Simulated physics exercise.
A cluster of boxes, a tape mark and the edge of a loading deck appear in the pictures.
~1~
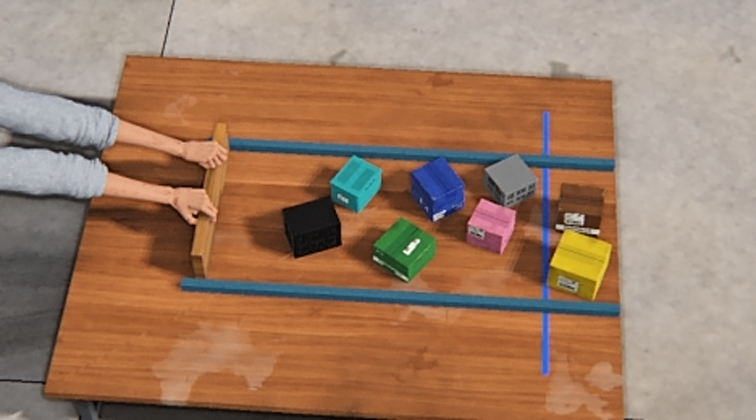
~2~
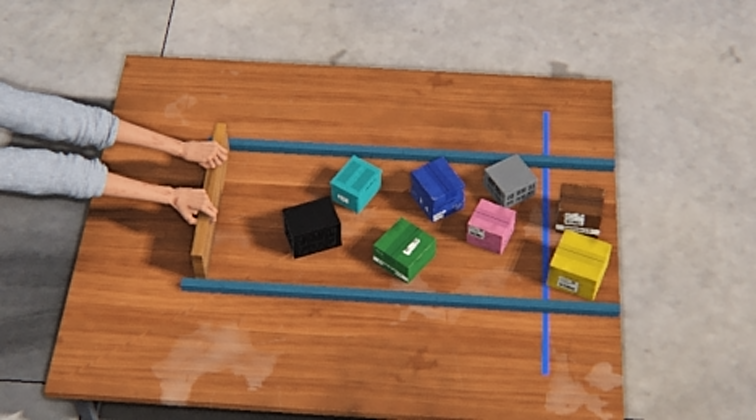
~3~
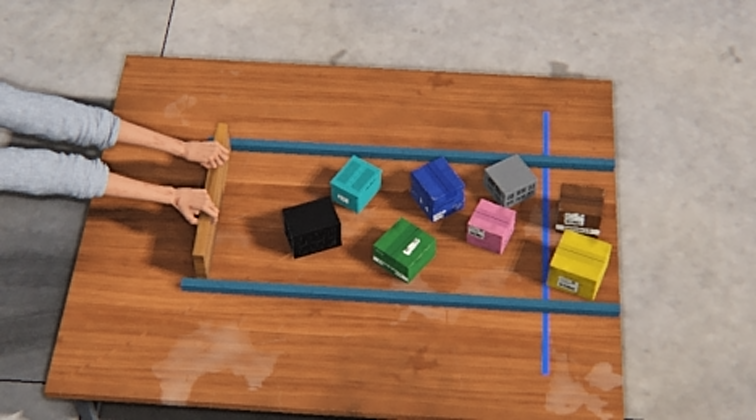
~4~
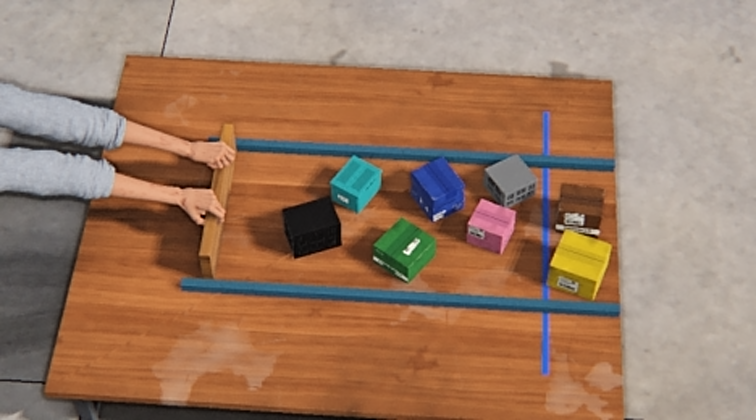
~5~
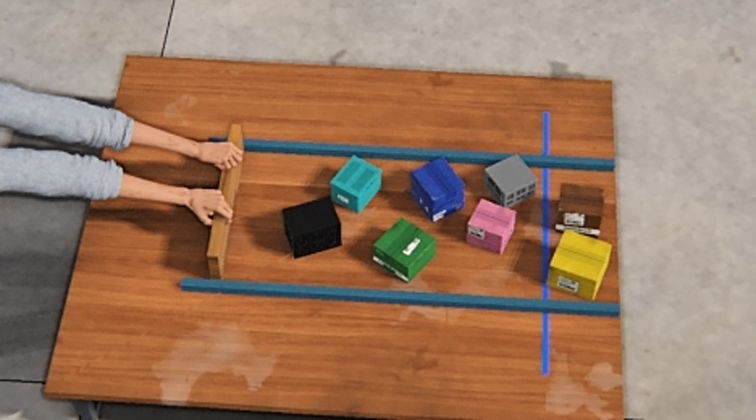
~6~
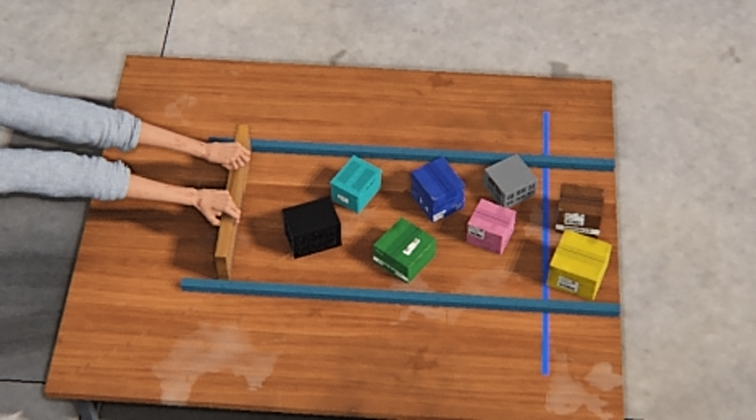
On a wooden table, two hands held a plank upright behind a cluster of colourful boxes, then pushed it slightly to the right between two blue rails, while the boxes stayed still.
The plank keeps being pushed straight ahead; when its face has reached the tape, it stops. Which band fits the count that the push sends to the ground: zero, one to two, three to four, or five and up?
The band is three to four.
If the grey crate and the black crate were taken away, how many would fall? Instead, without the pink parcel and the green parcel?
Tally of falls: 1 for the first try, 2 for the second.
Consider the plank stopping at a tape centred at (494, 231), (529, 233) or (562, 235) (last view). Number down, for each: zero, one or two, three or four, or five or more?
Taking the places in the order asked: Not one, then three or four, then at least five.
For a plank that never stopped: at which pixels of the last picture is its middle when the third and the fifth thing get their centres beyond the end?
(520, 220), later (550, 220).
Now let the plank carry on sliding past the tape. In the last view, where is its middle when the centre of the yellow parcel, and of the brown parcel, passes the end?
(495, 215) and (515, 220), more or less.
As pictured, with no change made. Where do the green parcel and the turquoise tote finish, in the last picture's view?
Positions - first (618, 279), then (564, 190).
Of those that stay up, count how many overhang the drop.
Count: 3.
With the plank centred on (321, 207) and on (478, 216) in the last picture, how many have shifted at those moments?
1 at one spot and 8 at the other.
Early on, none off yet; brown parcel at rest near (580, 211); yellow parcel at rest near (579, 265); grey crate at rest near (510, 182).
Finally, the number that fall off is three or four; lost, grey crate, yellow parcel and brown parcel.
